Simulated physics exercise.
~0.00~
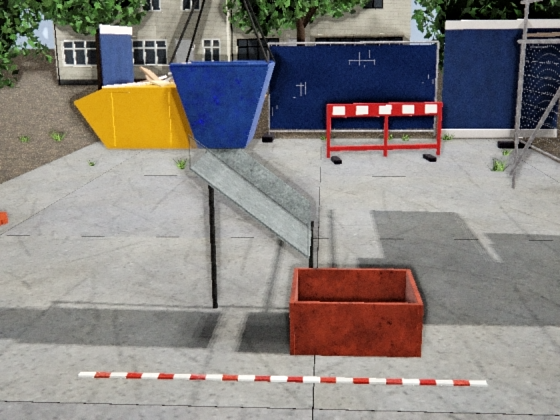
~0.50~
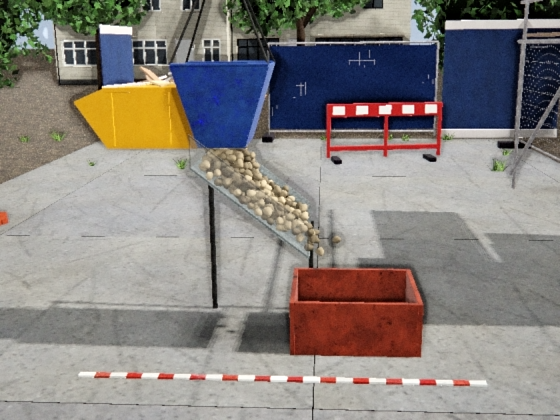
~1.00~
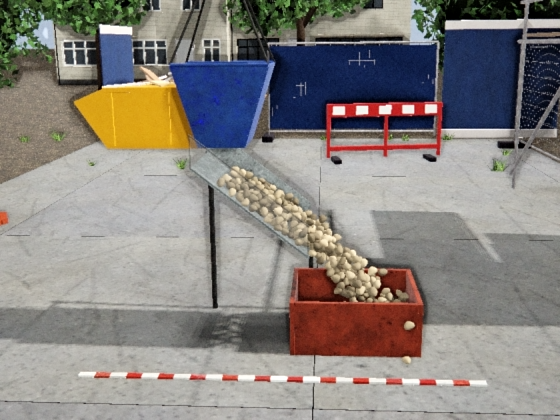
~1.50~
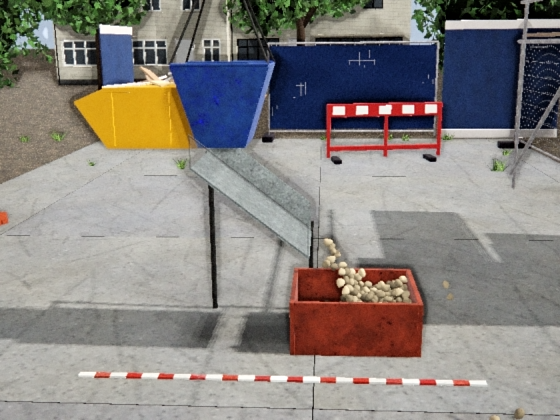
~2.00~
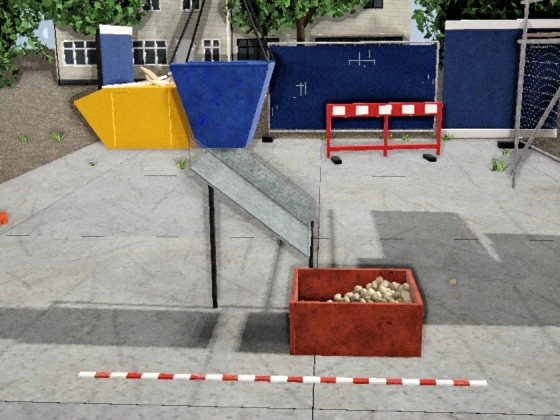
The clip opens on a paved yard where a blue skip hangs above a sloping steel slide, with a red bin at its lower end and a red and white striped staff on the ground in front. Round, pale stones pour out beneath the skip and spread down the slide toward the right. They tumble off the lower edge into the bin, while a stray stone drops in front of it. The slide then empties as the last stones fall in. Finally, nearly all of them lie still in a low heap inside the bin, leaning toward its right side.
